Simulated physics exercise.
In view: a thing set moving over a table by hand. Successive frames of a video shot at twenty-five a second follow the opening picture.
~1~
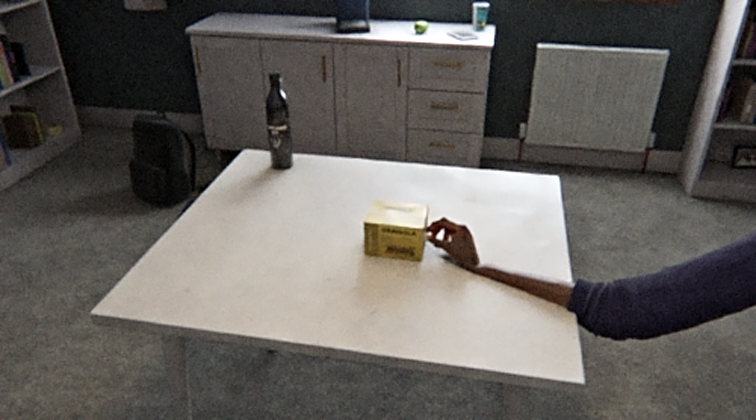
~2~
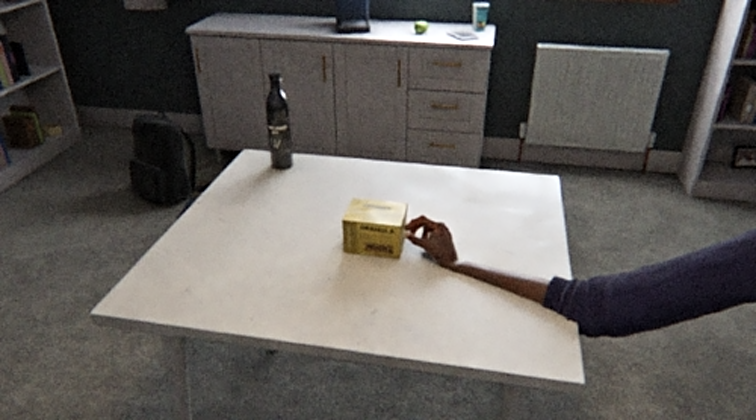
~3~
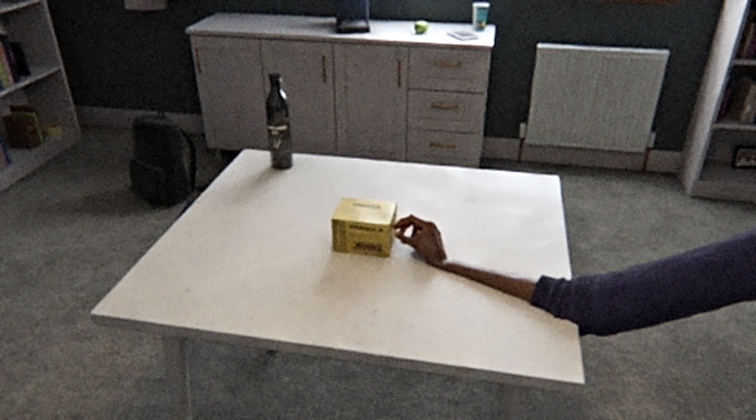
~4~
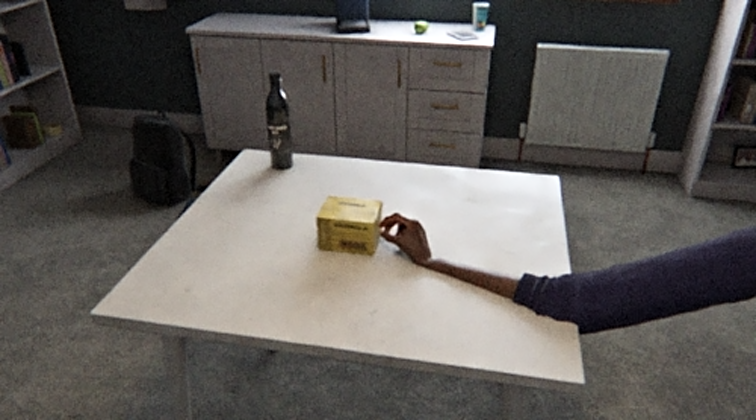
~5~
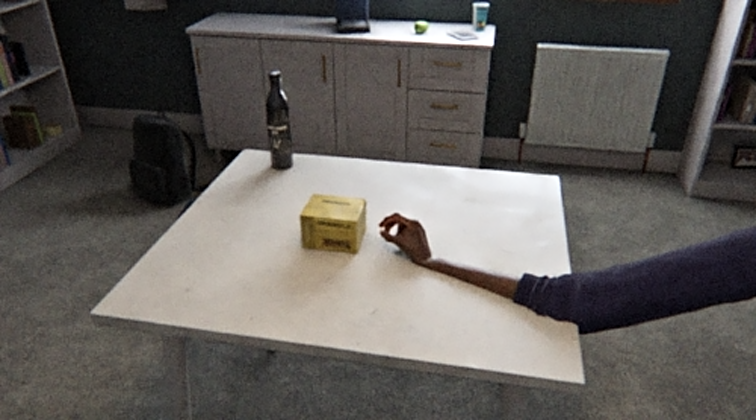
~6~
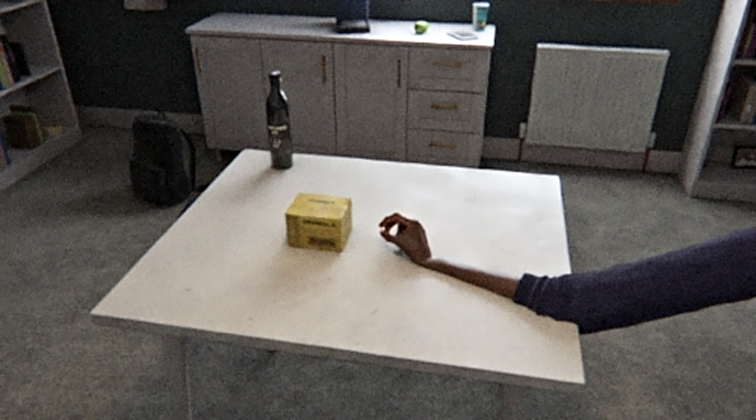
At the start, a hand touches the right side of a yellow box on a white table, with a dark bottle standing behind. The hand pushes the box left in small steps. Then the hand stays still while the box, now apart from the fingers, slides a little farther left.
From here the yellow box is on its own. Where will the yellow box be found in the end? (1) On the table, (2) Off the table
1.
Then, 0.10 s past the last view, yellow box displaced about its own width near (290, 219).
Then, 0.20 s past the last view, yellow box displaced about its own width near (268, 216).
Then, 0.30 s past the last view, yellow box displaced well along near (255, 215).
Finally, moved from the start, yellow box. Final places as the last picture's camera would see them, yellow box near (249, 214).
